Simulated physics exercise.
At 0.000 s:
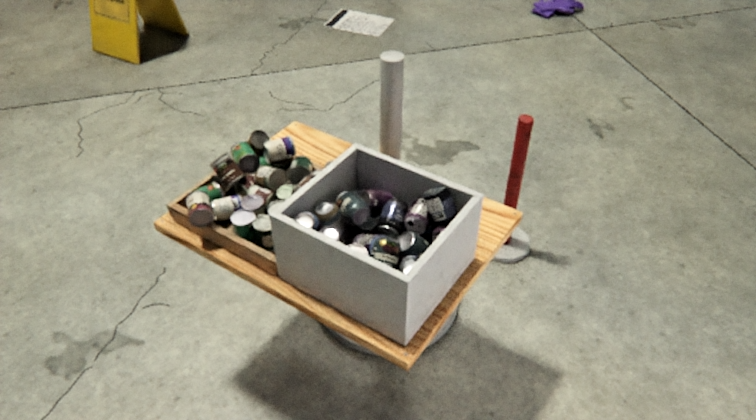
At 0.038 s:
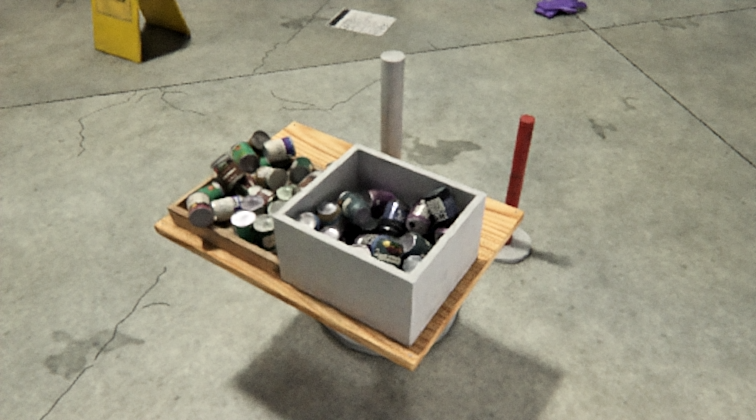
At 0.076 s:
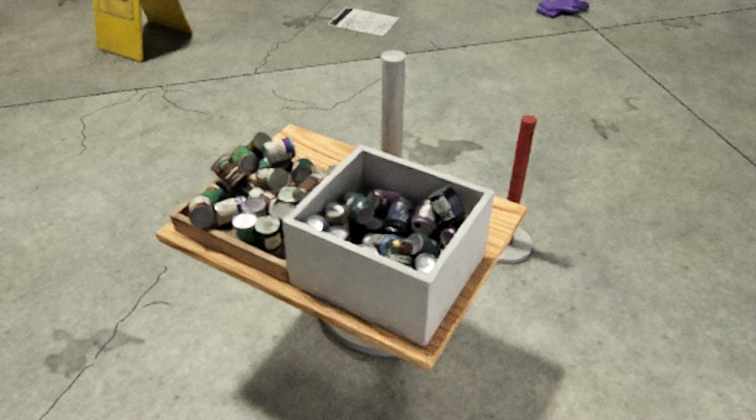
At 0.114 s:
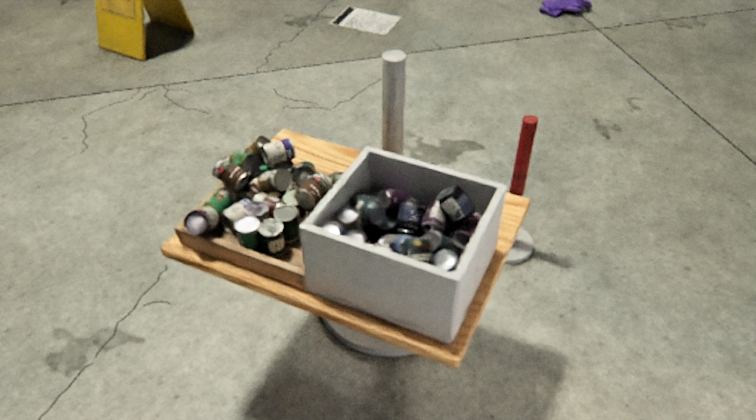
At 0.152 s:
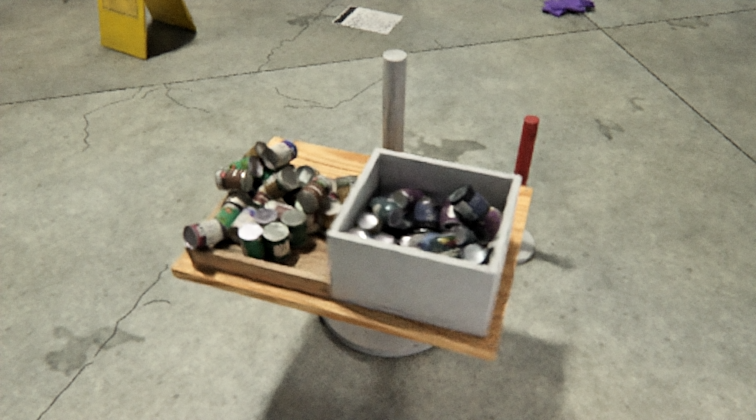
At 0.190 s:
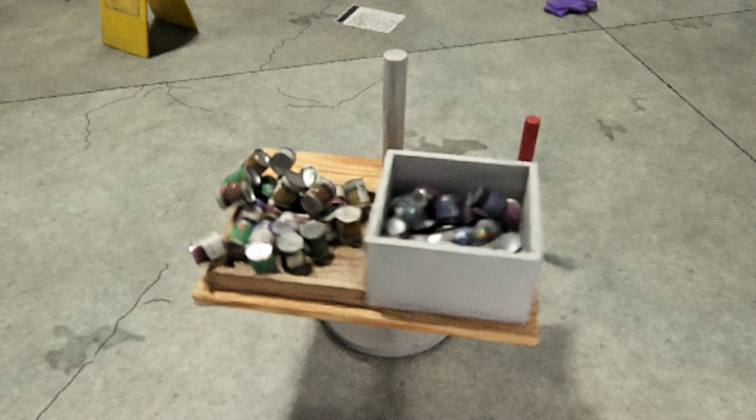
At first, a wooden board holding a white box and a shallow wooden tray, both full of loose little cans, barely moves. Then it swings counterclockwise with growing speed, the white box shifting right across the red post, and the tray's cans shift until one is out past its left end.
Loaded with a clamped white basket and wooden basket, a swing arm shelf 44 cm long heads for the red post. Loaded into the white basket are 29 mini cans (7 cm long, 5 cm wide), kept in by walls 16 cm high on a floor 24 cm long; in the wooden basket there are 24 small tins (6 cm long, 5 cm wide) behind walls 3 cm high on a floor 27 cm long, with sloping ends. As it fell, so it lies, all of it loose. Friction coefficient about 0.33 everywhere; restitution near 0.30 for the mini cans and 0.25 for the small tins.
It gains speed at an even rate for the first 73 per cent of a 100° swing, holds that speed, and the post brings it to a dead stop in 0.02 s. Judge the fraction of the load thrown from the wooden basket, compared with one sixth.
The fraction thrown is above one sixth.
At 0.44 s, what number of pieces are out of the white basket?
For the white basket, some 0.
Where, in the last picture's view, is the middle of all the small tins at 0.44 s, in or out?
I'd put the middle close to (493, 239).
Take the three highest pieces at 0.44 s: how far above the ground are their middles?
Close to 64 cm up.
After 0.36 s, end of the swing.
After 0.44 s, 0 of 29 out of the white basket and 9 of 24 out of the wooden basket.
After 0.56 s, 2 of 29 out of the white basket and 11 of 24 out of the wooden basket.
After 0.78 s, 2 of 29 out of the white basket and 12 of 24 out of the wooden basket.
Outcome (at 1.22 s), 2 of 29 out of the white basket and 12 of 24 out of the wooden basket. Asked share, 12 of 24, 50 per cent.
